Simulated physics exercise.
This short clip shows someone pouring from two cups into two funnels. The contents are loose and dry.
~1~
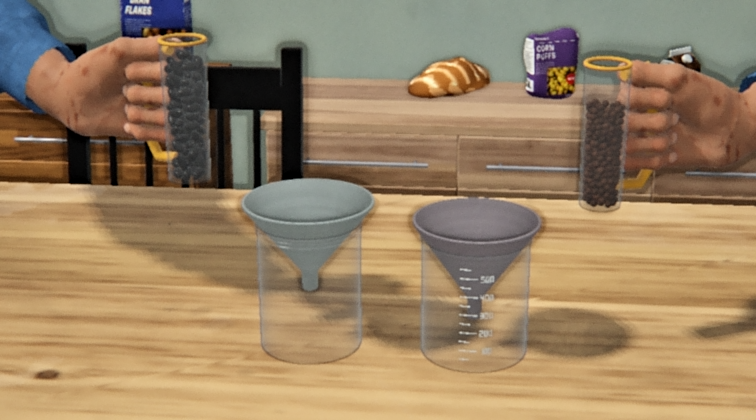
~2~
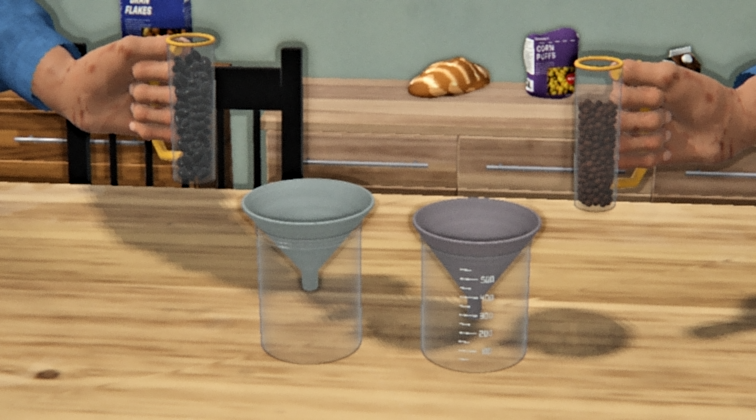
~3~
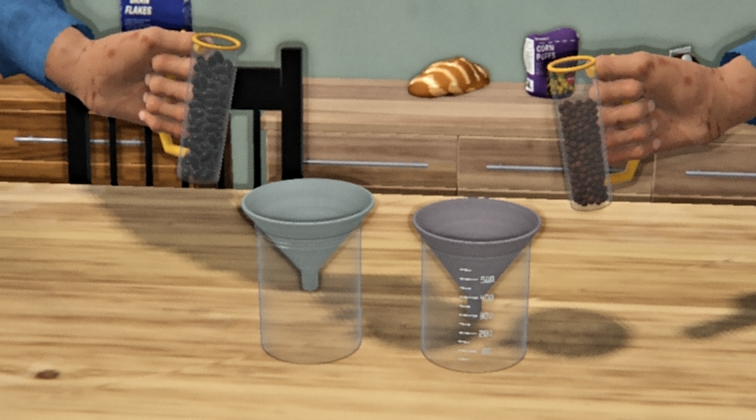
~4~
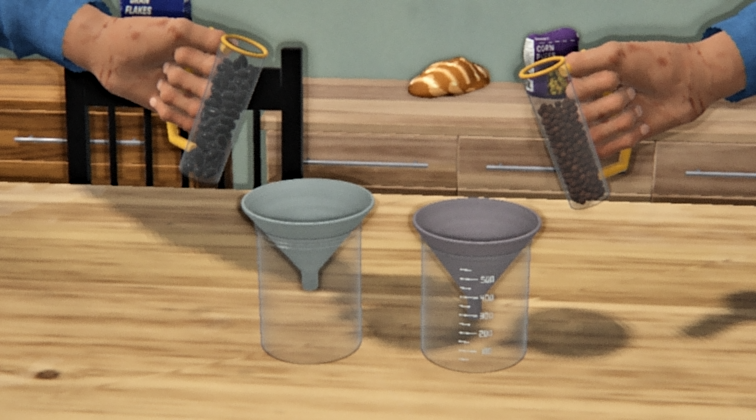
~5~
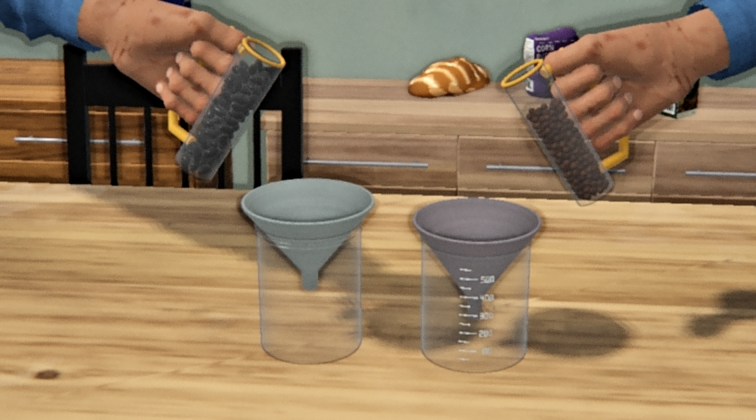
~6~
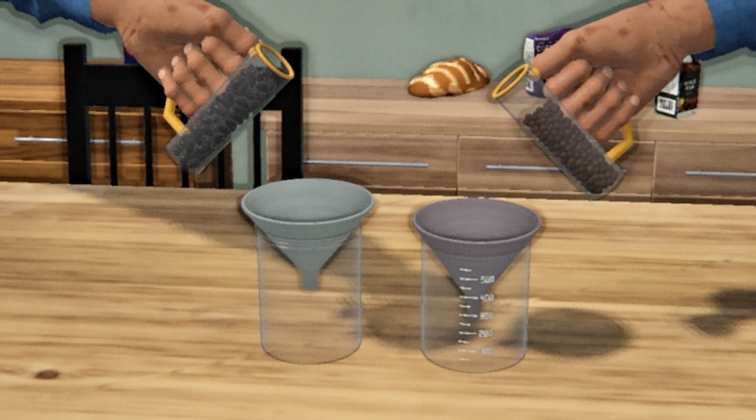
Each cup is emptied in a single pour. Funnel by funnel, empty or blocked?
My prediction: Left: Stoppage, right: Stoppage.
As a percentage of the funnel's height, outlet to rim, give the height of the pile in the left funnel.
Looks like around 85 in a hundred to me.
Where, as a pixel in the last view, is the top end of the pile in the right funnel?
(451, 247), roughly.
Then, 0.28 s past the last view, left, all still in the cup; right, all still in the cup.
Then, 0.64 s past the last view, left, all still in the cup; right, all still in the cup.
Then, 1.03 s past the last view, left, nearly all still in the cup, a small part in or over the funnel; right, most still in the cup, a small part in or over the funnel.
Finally, left, all stuck in the funnel, none down in the jar; right, nearly all stuck in the funnel, a stray few down in the jar.
